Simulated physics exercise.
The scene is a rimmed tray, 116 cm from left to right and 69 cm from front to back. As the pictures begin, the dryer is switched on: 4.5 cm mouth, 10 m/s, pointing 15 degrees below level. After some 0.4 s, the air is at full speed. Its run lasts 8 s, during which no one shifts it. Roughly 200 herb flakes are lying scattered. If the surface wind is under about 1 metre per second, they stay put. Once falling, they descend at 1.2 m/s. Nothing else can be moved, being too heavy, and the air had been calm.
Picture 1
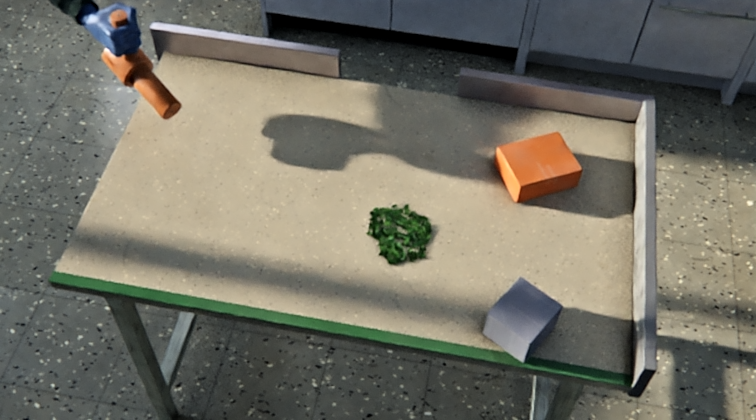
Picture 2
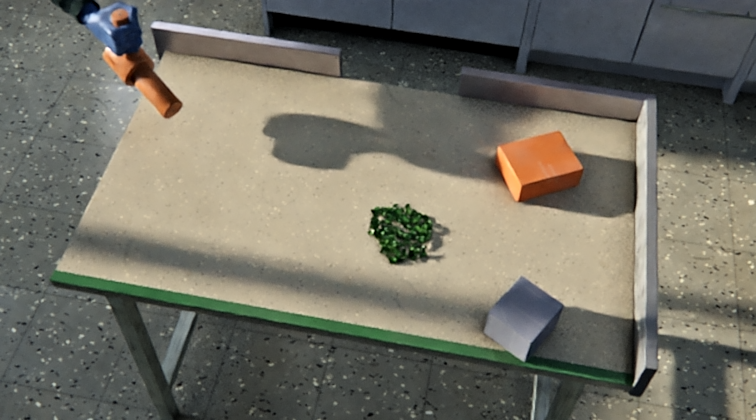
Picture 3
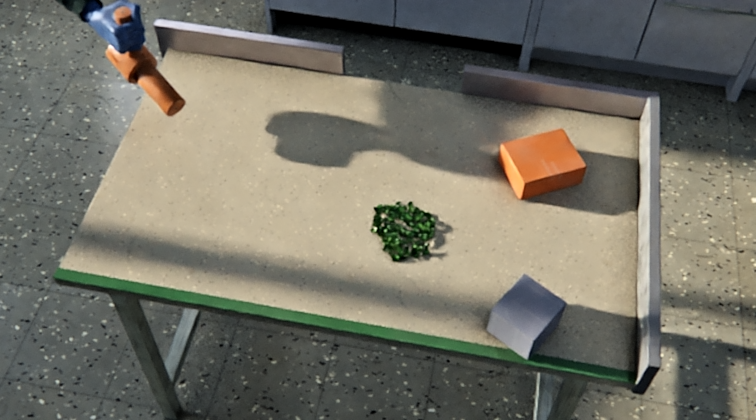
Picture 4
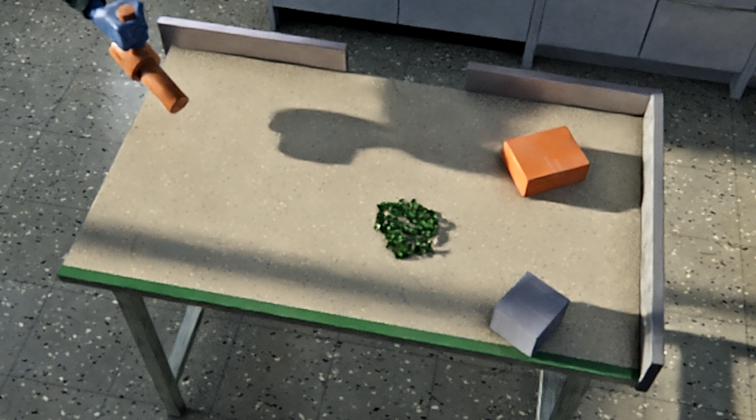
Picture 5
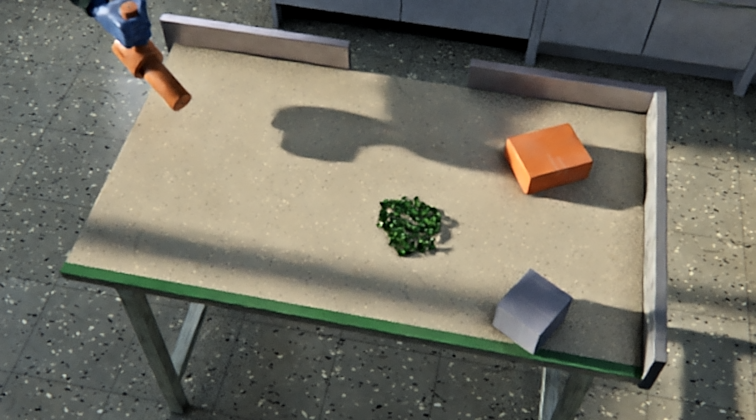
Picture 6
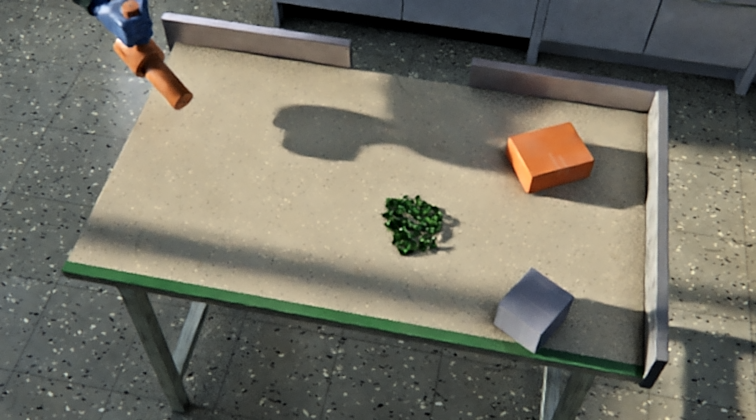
The footage shows an orange-nozzled device held at the upper left of a rimmed tabletop with green flakes, an orange block and a gray block; the view drifts slightly while the flakes and blocks stay in place.
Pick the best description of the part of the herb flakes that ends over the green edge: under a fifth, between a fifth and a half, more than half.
By then one fifth to one half are over the green edge.
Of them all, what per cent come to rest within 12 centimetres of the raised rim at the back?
Roughly 0 in a hundred.
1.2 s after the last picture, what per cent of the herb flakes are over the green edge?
I'd say near 10 per cent by then.
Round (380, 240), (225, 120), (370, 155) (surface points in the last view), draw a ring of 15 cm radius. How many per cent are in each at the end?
I would say some 0 %, 0 % and 0 % respectively.
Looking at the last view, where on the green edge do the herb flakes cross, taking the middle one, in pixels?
Roughly at pixel (639, 378).
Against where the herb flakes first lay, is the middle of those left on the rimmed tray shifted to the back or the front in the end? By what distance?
Net drift is to the fore by close to 5 cm.
Then, 1.2 s after the last picture the count stands so, 10 % are over the green edge; the middle of those still in play is near (637, 306).
Then, 2.2 s after the last picture the count stands so, 22 % are over the green edge; the middle of those still in play is near (636, 301).
Then, 4.0 s after the last picture the count stands so, 32 % are over the green edge; the middle of those still in play is near (642, 296).
Then, 7.6 s after the last picture, at the end, 39 % are over the green edge; the middle of those still in play is near (639, 291).
